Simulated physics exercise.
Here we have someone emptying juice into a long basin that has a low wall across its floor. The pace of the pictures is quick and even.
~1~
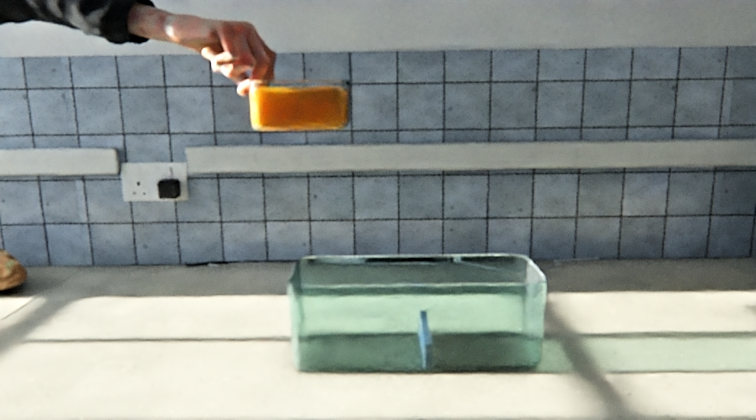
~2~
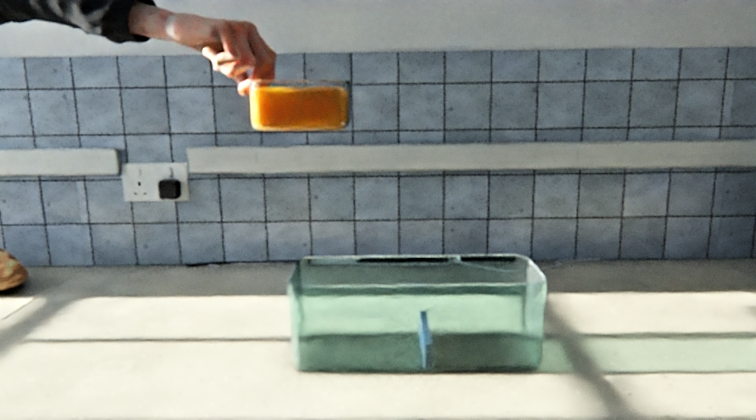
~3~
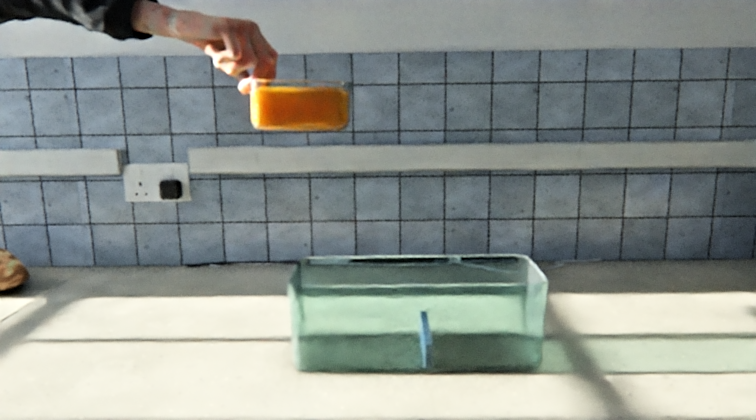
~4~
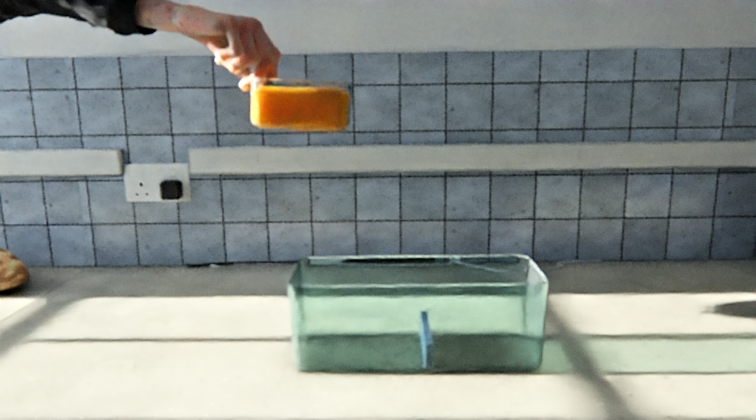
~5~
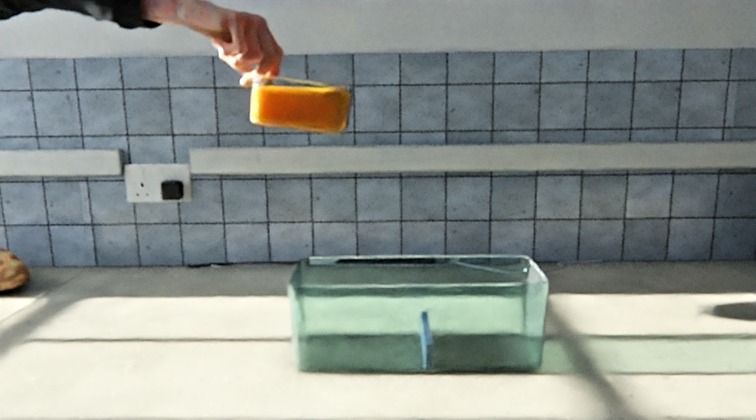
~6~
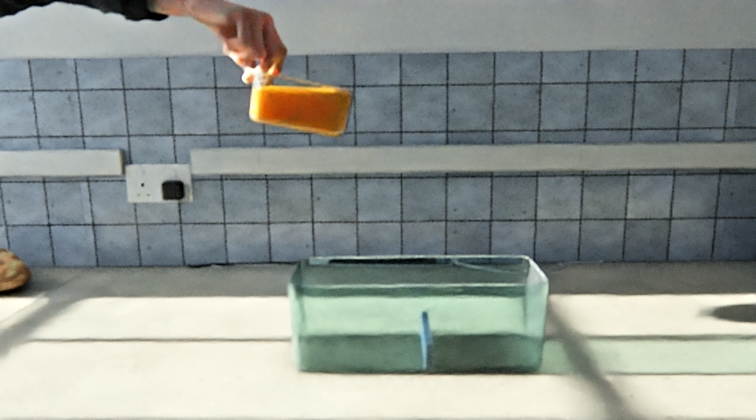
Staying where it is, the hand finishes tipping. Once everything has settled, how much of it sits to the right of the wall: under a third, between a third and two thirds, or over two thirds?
Between a third and two thirds.
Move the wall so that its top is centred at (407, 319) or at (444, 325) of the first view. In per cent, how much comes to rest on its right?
I'd expect near 65 percent the first time and near 5 percent the next.
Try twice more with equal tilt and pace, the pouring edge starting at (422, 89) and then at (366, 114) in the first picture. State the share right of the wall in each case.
75 and 55 in a hundred.
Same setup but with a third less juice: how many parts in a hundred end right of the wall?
It should come out close to 10 per cent.
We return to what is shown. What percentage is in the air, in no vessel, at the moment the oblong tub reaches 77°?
Roughly 55 in a hundred.
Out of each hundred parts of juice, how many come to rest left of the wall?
About 50 per cent.
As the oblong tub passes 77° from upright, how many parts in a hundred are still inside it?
Roughly 35 percent remains at that point.
A moment on, the oblong tub is tipped on its side and 33 per cent is still to pour, 11 is left of the wall and 2 right of it.
Next, the oblong tub is tipped right over and 3 per cent is still to pour, 39 is left of the wall and 42 right of it.
Then the oblong tub is tipped right over and 0 per cent is still to pour, 49 is left of the wall and 43 right of it.
Later the oblong tub is tipped right over and 0 per cent is still to pour, 49 is left of the wall and 44 right of it.
In the end 49 per cent lies left of the wall, 44 right of it and 7 outside.
